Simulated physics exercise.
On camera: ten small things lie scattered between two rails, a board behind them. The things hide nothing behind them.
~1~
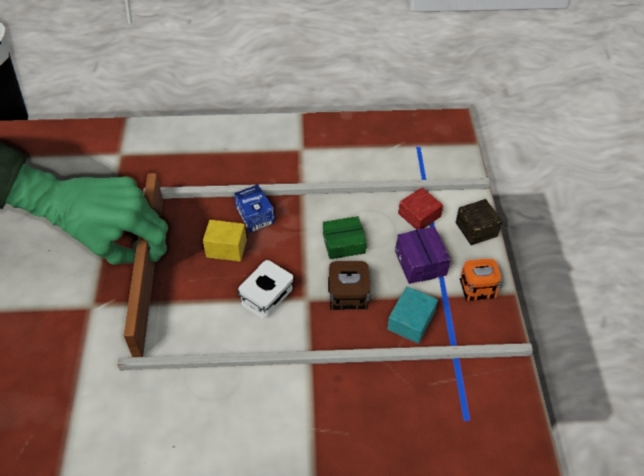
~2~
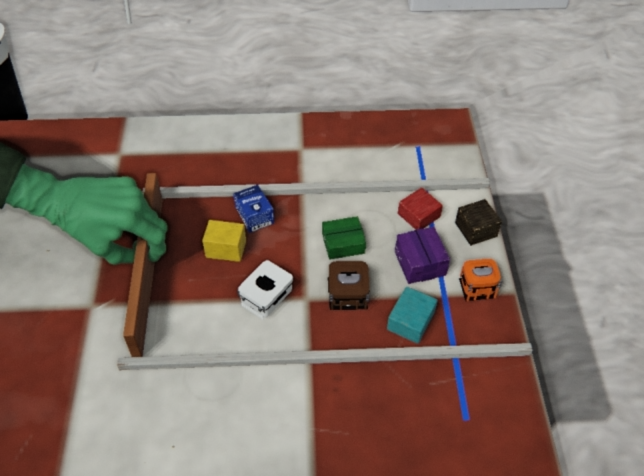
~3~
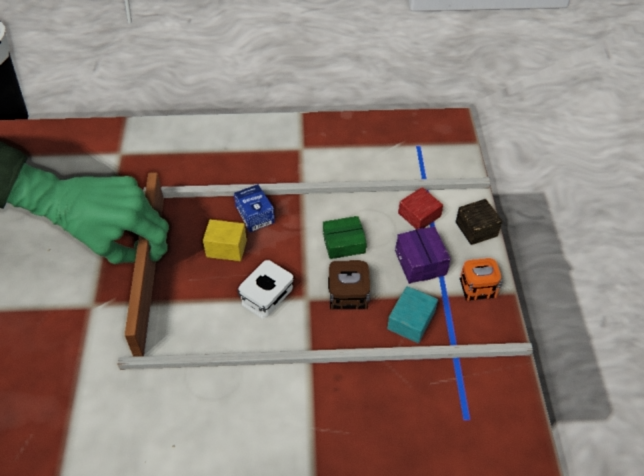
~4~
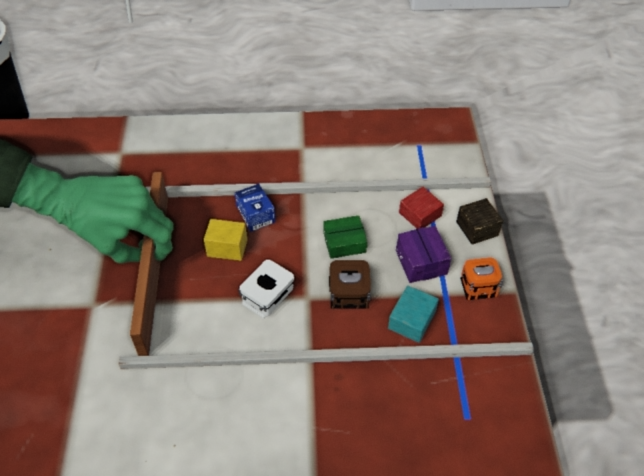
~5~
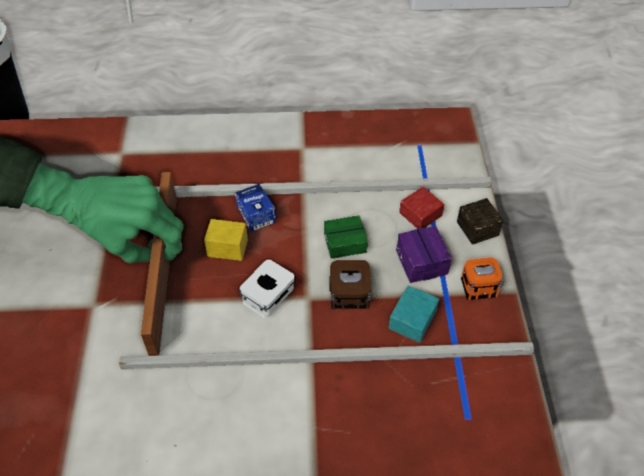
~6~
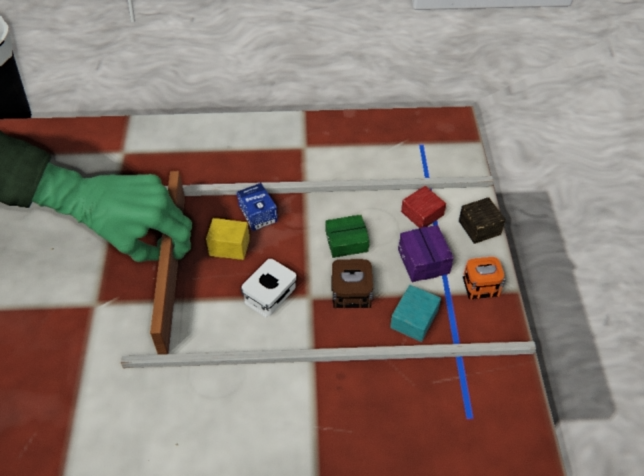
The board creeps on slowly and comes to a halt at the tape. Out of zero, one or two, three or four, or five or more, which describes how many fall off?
I reckon the number that spills over the end lands at three or four.
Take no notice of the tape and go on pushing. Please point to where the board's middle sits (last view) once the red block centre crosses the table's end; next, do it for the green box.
Estimated middle: (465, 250), and (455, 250) for the other.
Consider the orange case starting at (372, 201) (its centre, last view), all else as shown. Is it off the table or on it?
Orange case: Safe.
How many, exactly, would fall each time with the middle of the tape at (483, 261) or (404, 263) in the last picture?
In that order 6 and 1.
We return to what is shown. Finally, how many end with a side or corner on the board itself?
Number: 4.
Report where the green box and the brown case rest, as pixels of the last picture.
They finish at roughly (493, 233) and (501, 277) respectively.
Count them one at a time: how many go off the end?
That totals 3.
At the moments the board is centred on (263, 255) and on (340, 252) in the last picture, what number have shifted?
So far 3, and 7 at the second.
Early on, none off yet; black block at rest near (482, 220); orange case at rest near (483, 278); red block at rest near (424, 207).
A while later, none off yet; black block at rest near (482, 220); orange case moving near (489, 278); red block at rest near (427, 206).
Finally, the number that fall off is three or four; lost, purple box, orange case and black block.
